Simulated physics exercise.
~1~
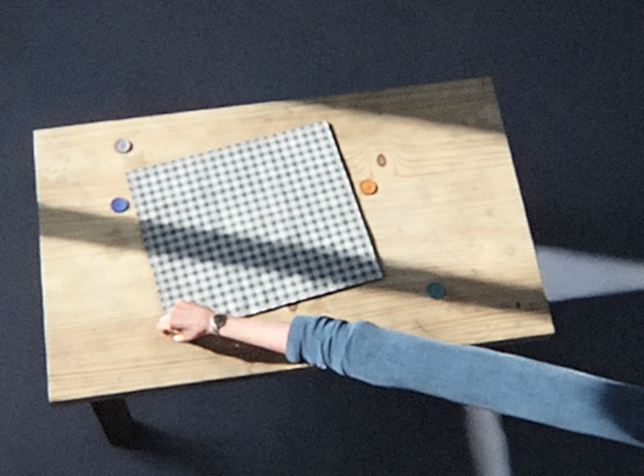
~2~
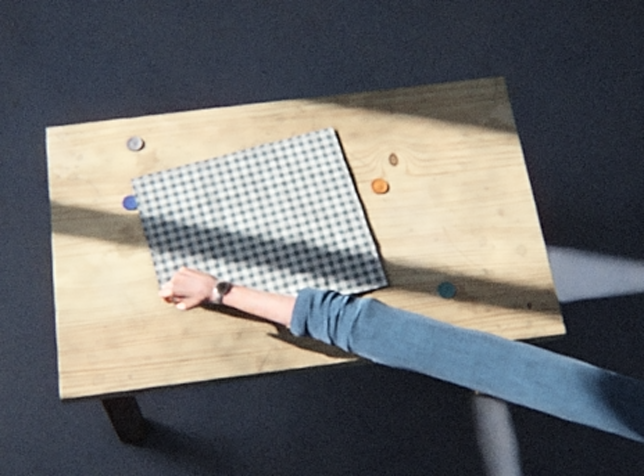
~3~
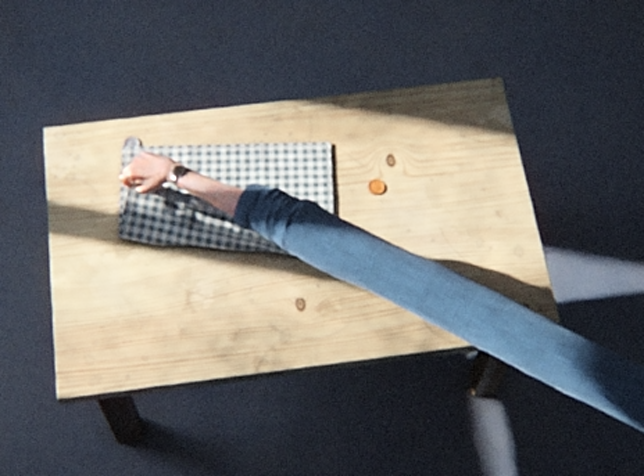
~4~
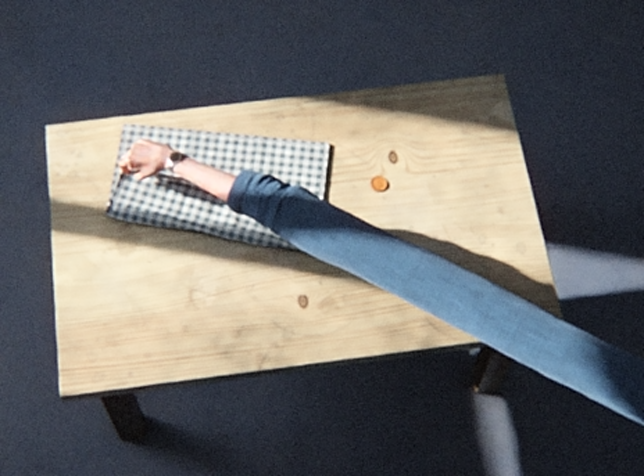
A hand in a blue sleeve pinched the near left corner of a checked cloth on a wooden table and folded it upward, leaving the cloth doubled over the grey and blue discs, while the orange one stayed in plain view.
